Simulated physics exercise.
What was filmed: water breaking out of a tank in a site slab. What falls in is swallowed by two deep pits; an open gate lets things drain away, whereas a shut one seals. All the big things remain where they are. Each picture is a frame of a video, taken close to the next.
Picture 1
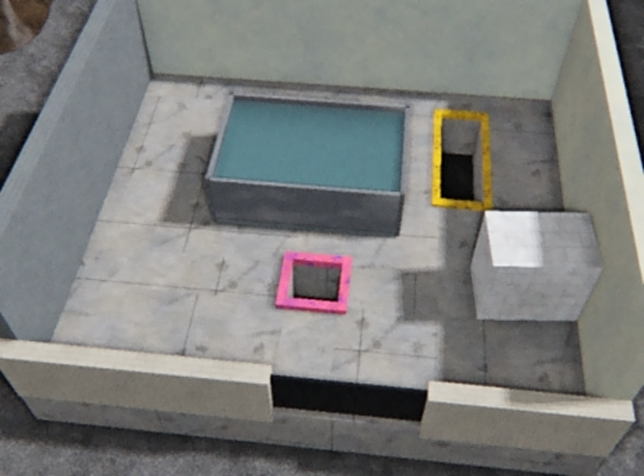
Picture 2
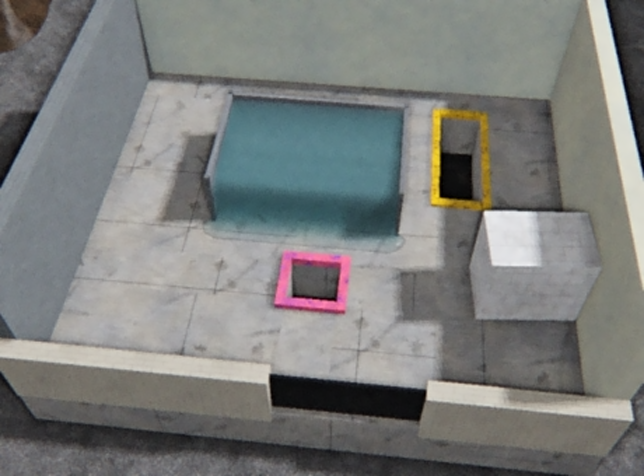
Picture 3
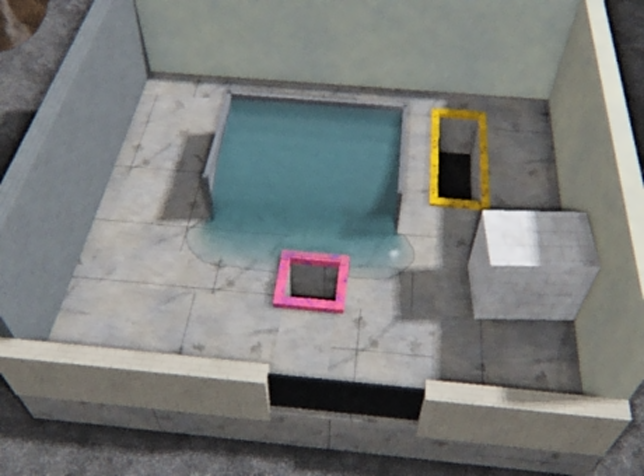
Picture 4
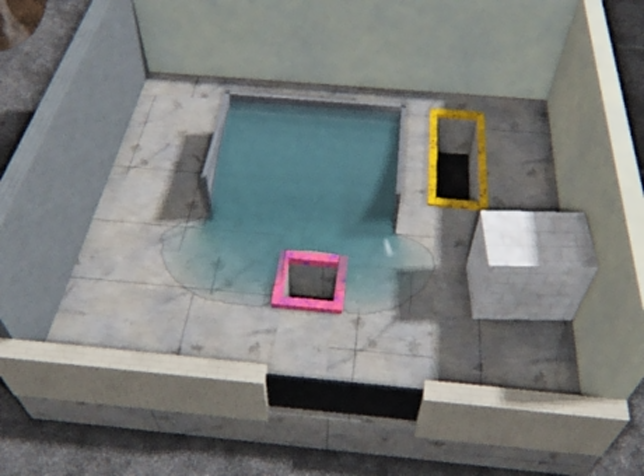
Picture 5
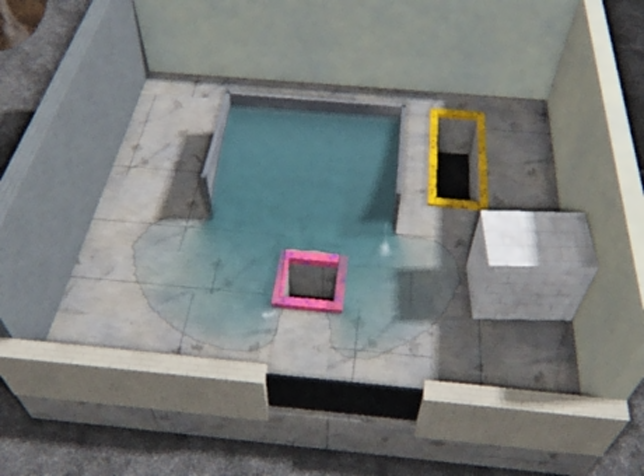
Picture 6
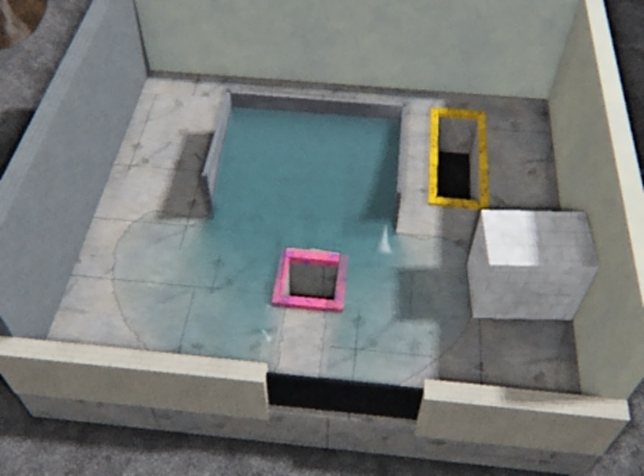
Teal water bursting from the front of a grey tank and spreading across a walled slab around a pink-rimmed pit.
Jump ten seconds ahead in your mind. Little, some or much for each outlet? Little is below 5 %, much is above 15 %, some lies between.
The gate gets little. The pink pit gets much. The yellow pit gets little.
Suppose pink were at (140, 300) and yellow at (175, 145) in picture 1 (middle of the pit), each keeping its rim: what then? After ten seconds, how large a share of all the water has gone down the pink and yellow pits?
Of the total, the pink pit holds 12 per cent and the yellow pit 10 per cent.
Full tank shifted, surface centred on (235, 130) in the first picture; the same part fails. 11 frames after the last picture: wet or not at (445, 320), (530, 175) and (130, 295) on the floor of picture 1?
Soaked - unflooded - soaked.
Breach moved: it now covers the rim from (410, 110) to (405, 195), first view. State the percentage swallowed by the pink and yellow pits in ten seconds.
Pink 0 %, yellow 55 %.
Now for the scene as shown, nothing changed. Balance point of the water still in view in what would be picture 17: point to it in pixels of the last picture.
(283, 284).
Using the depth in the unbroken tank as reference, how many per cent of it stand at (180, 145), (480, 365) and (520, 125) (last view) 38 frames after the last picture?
Some 4, 14 and 2 in a hundred.
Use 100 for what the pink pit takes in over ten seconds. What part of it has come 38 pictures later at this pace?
Near 95 %, I'd say.
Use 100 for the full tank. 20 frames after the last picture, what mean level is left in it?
14 percent or thereabouts.
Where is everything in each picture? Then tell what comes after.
The tank at (312, 145) is whole and still, in the first frame.
The front is at (207, 223), out from the gap at (304, 211), in the second frame.
Water pours out at (303, 213) and has run to (193, 238), in the third frame.
Water pours out at (301, 215) and has run to (170, 257), in the fourth frame.
The front is at (145, 279), out from the gap at (301, 215), in the fifth frame.
The front is at a hidden place, out from the gap at (302, 215), in the sixth frame.
A moment on, water covers 40 % of the floor; the gate 0 %, the pink pit 11 %, the yellow pit 0 %.
Next, water covers 45 % of the floor; the gate 0 %, the pink pit 15 %, the yellow pit 0 %.
Then, water covers 65 % of the floor; the gate 0 %, the pink pit 18 %, the yellow pit 0 %.
Later, water covers 90 % of the floor; the gate 0 %, the pink pit 20 %, the yellow pit 1 %.
In the end, water covers 95 % of the floor; the gate 0 %, the pink pit 21 %, the yellow pit 2 %.
